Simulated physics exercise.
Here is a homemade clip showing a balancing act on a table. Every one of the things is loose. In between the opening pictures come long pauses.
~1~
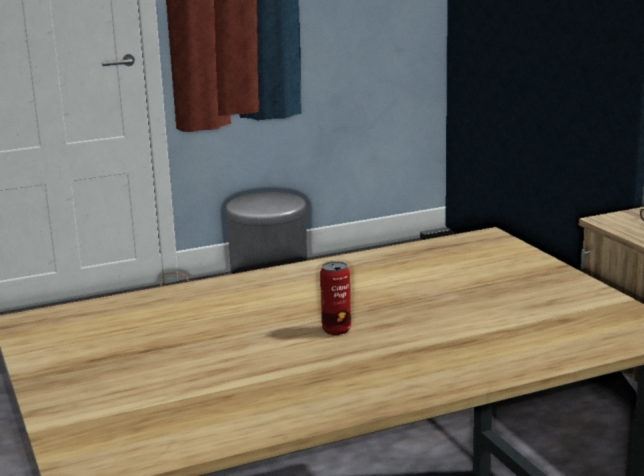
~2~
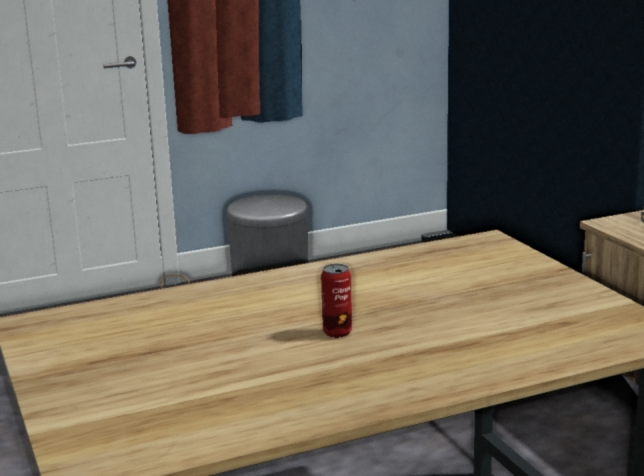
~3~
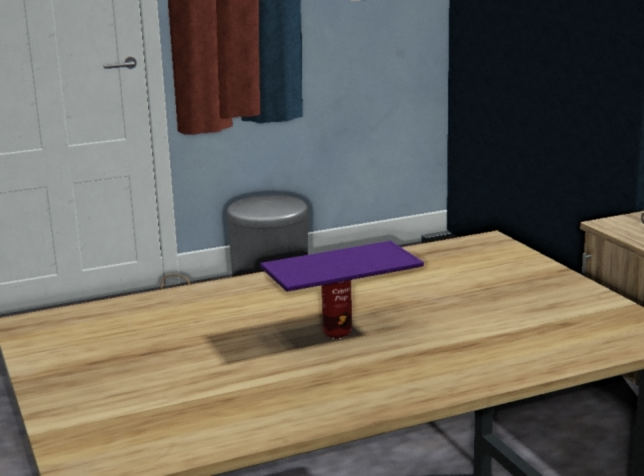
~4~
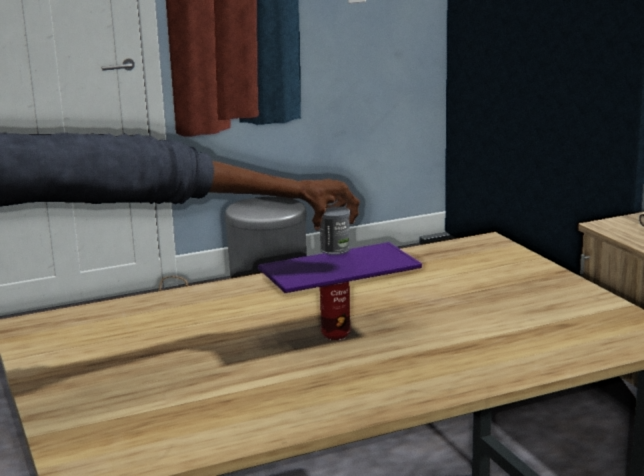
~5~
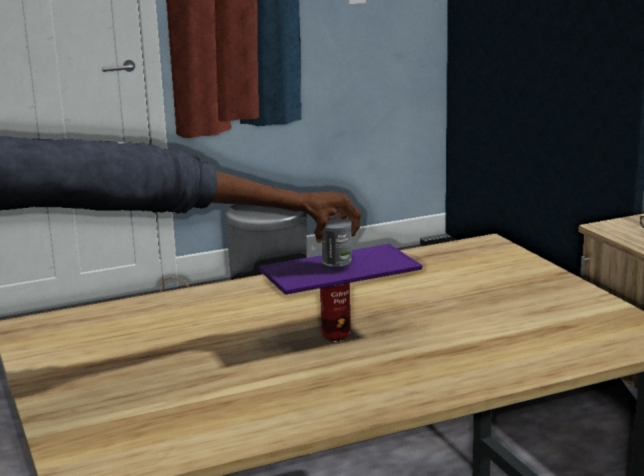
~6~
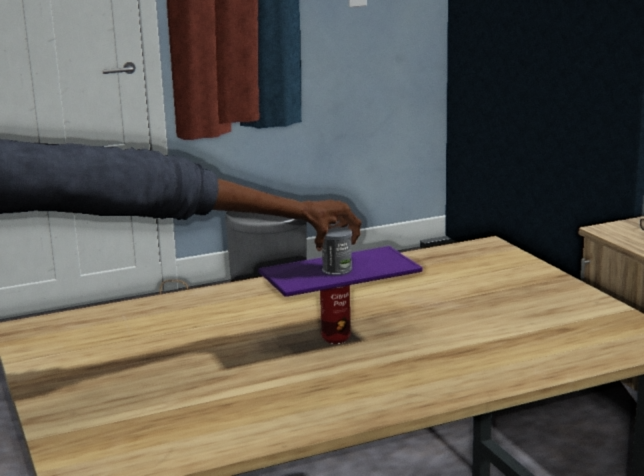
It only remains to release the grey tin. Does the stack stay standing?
Yes.
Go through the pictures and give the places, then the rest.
In the first frame, the last thing is not in view yet; red can (336, 299).
In the second frame, the last thing is not in view yet; red can (337, 301).
In the third frame, the last thing is not in view yet; red can (337, 302).
The fourth frame shows still above its spot; grey tin (335, 230); red can (335, 303).
The fifth frame shows still above its spot; grey tin (337, 242); red can (335, 305).
The sixth frame shows in place under the hand; grey tin (337, 251); red can (335, 307).
Then, 0.60 s later than the last frame, all is still.
Then, 1.30 s later than the last frame, grey tin resting near (337, 251).
When it is over, all 3 as before. End places, in pixels of the last picture, grey tin near (337, 251). The stack stays up.
